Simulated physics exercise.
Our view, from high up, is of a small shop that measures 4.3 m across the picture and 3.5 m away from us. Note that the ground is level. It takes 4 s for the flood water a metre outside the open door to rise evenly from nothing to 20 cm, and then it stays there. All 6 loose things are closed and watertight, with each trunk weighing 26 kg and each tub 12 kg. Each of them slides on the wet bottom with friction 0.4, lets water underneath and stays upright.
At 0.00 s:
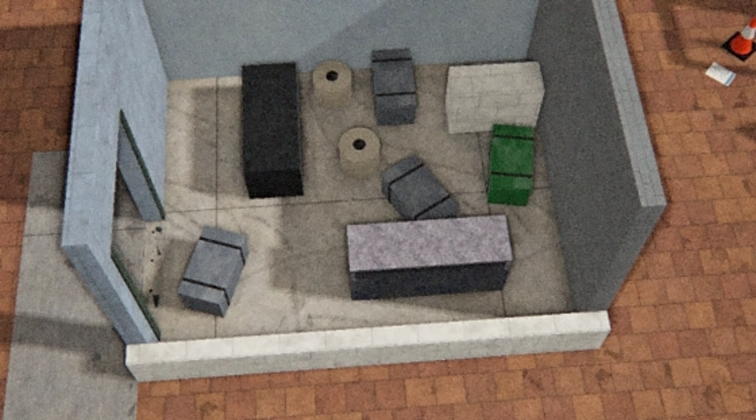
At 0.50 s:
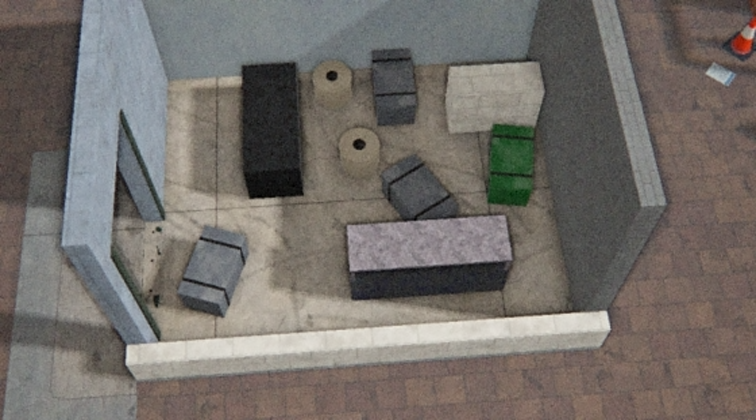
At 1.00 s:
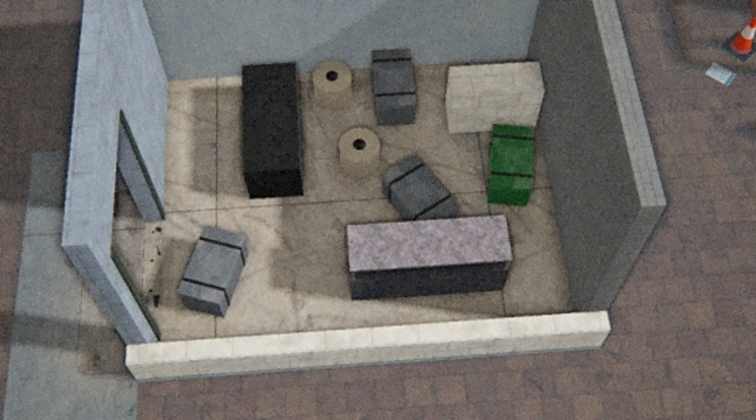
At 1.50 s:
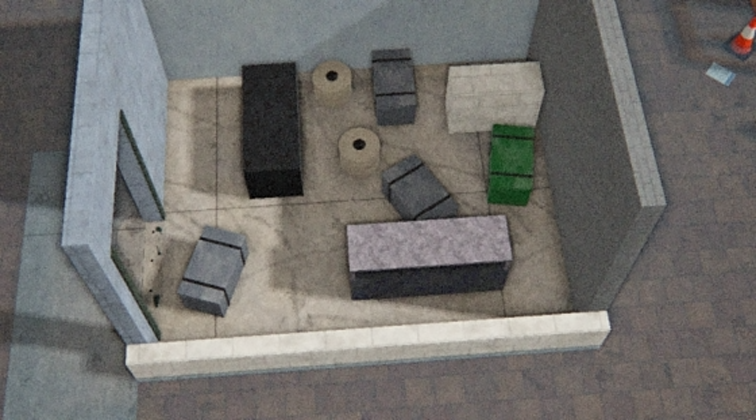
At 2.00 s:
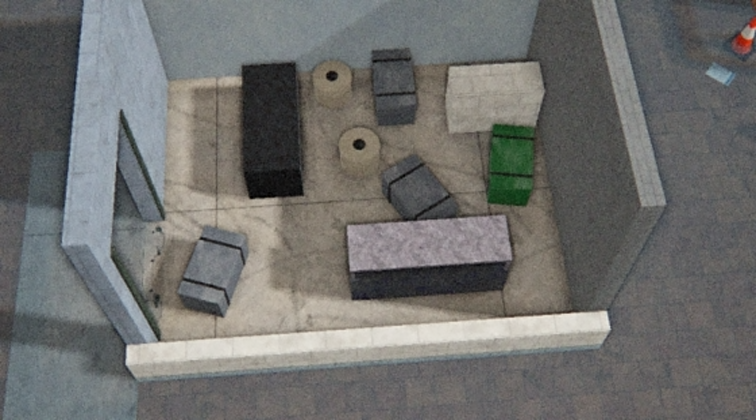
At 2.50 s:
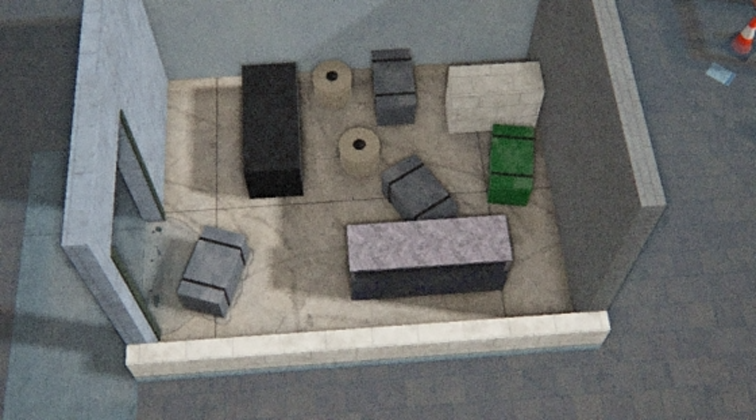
Water slowly crept over the brick paving outside a small roofless shop, turning the reddish ground a dull grey-blue, while the grey crates, green trunk and other things inside stayed where they were.
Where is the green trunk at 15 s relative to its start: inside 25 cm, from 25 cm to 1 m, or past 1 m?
It ends a short distance off.
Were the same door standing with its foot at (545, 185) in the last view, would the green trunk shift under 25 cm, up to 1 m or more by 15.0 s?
So the green trunk is well away by then.
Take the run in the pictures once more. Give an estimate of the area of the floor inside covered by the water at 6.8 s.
Close to 10.5 m2, I'd say.
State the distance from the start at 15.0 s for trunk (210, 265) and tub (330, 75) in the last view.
Respectively 120 and 60 cm.
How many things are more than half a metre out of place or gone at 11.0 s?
Tally: 2.
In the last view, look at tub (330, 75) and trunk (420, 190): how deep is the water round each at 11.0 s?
First about 9 cm, second about 12 cm.
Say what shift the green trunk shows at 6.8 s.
About 0 cm by then.
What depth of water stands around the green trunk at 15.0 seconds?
Around 16 cm.
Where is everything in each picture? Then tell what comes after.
In the first frame, the green trunk at (512, 156), on the bottom; water covers 0.0 m2; 0 of 6 have shifted.
In the second frame, the green trunk at (512, 156) rests on the ground; 0.0 m2 under water; 0 of 6 have shifted.
In the third frame, the green trunk at (512, 156) rests on the ground; 0.0 m2 under water; 0 of 6 have shifted.
In the fourth frame, the green trunk at (512, 156), on the bottom; 0.0 m2 under water; 0 of 6 have shifted.
In the fifth frame, the green trunk at (512, 156) rests on the ground; 0.0 m2 under water; 0 of 6 have shifted.
In the sixth frame, the green trunk at (512, 156), on the bottom; 0.4 m2 under water; 0 of 6 have shifted.
After 3.5 s the green trunk is near (512, 156), 0.0 m from its start, aground; 0 afloat.
After 6.8 s the green trunk is near (514, 155), 0.0 m from its start, aground; 1 afloat.
After 11.0 s the green trunk is near (523, 141), 0.2 m from its start, afloat; 5 afloat.
After 15.0 s the green trunk is near (472, 187), 0.6 m from its start, afloat; 6 afloat.
